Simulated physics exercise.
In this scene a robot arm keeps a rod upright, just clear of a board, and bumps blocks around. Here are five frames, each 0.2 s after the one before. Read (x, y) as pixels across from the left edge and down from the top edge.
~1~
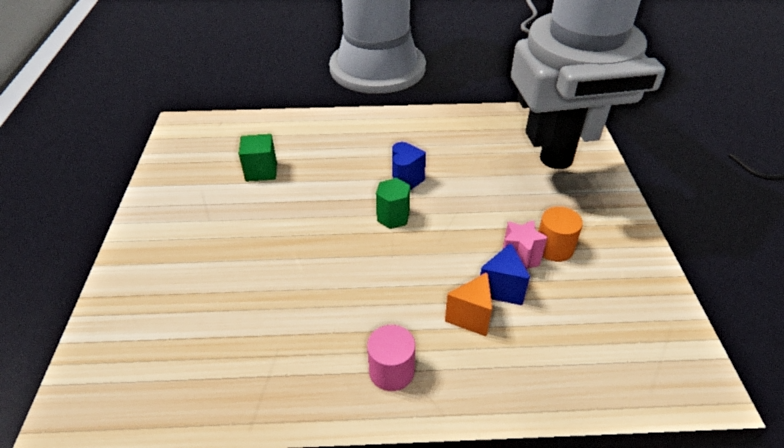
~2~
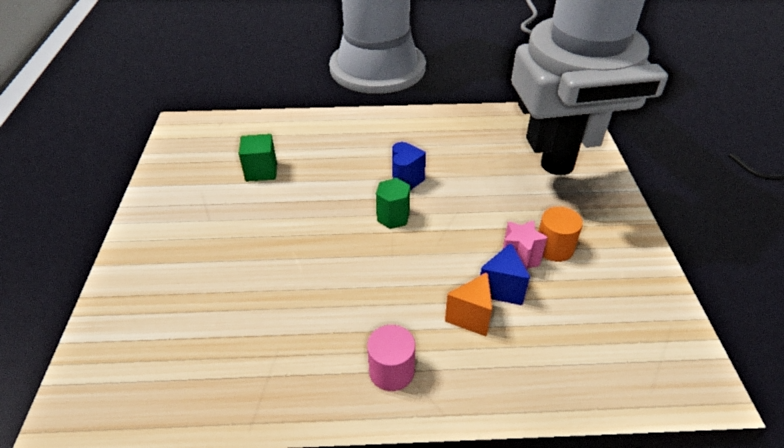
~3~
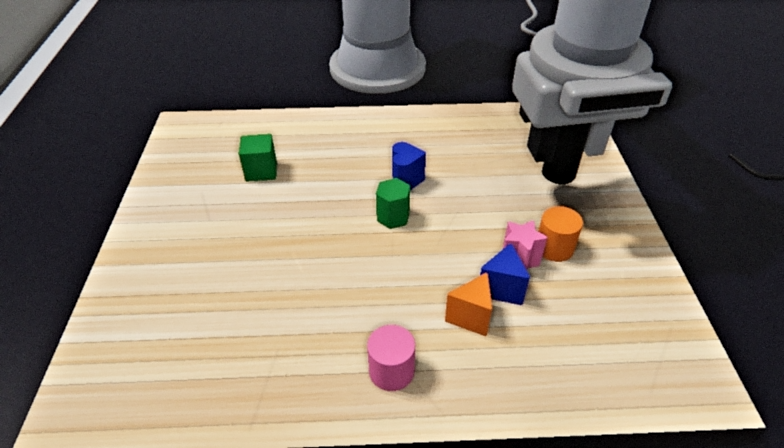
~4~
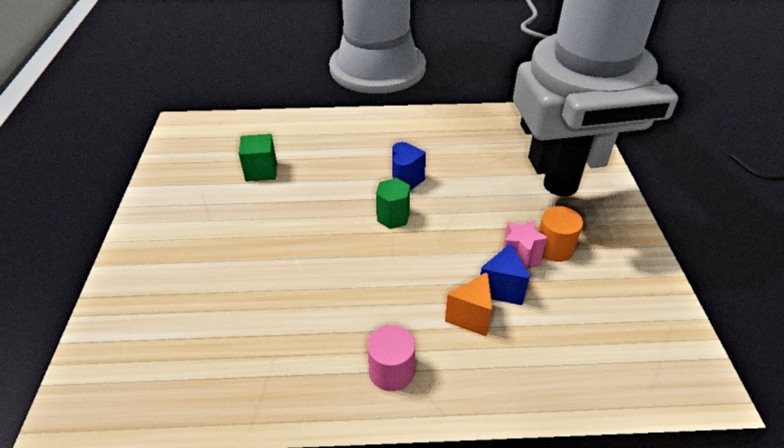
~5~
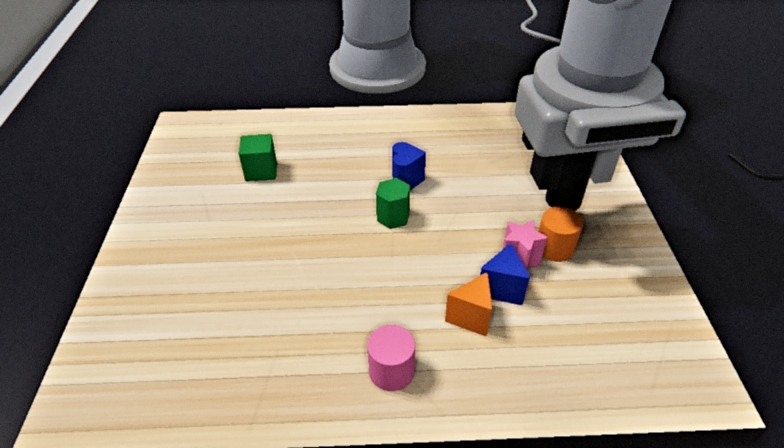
We see a robot arm above a wooden board scattered with green, blue, orange and pink blocks; its dark rod moves slightly toward the viewer, drawing close to the orange disc at the right, while the blocks stay still.
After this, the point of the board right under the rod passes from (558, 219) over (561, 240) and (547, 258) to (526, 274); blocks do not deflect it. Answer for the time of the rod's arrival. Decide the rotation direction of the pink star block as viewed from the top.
Answer: With the clock.
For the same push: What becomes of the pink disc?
It stays.
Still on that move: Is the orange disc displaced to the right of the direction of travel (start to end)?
That would be a no.
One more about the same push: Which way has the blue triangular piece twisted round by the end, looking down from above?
Spin direction: Counter-clockwise.
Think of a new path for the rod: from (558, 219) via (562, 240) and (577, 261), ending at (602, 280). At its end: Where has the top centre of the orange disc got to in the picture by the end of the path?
The answer is (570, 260).
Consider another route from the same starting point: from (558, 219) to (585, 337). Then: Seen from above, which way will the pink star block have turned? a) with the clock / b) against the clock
That would be a.
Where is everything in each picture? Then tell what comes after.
The first frame shows rod tip (556, 160); block tops, pink disc (391, 344); orange triangular piece (475, 291); blue triangular piece (507, 262); pink star block (525, 233); orange disc (563, 219).
The second frame shows rod (557, 165); blocks unchanged.
The third frame shows rod (559, 174); blocks unchanged.
The fourth frame shows rod (561, 186); blocks unchanged.
The fifth frame shows rod (563, 201); pink disc (391, 344); orange triangular piece (475, 291); blue triangular piece (507, 262); pink star block (525, 233); orange disc (563, 219).
What follows on the original path. Halfway along, rod (561, 232); blue triangular piece (503, 263); pink star block (523, 239), turned 45° clockwise; orange disc (560, 250).
At the end, rod (530, 256); pink disc in place; orange triangular piece in place; blue triangular piece (476, 266), turned 30° anticlockwise; pink star block (498, 249), turned 85° clockwise; orange disc (550, 277).
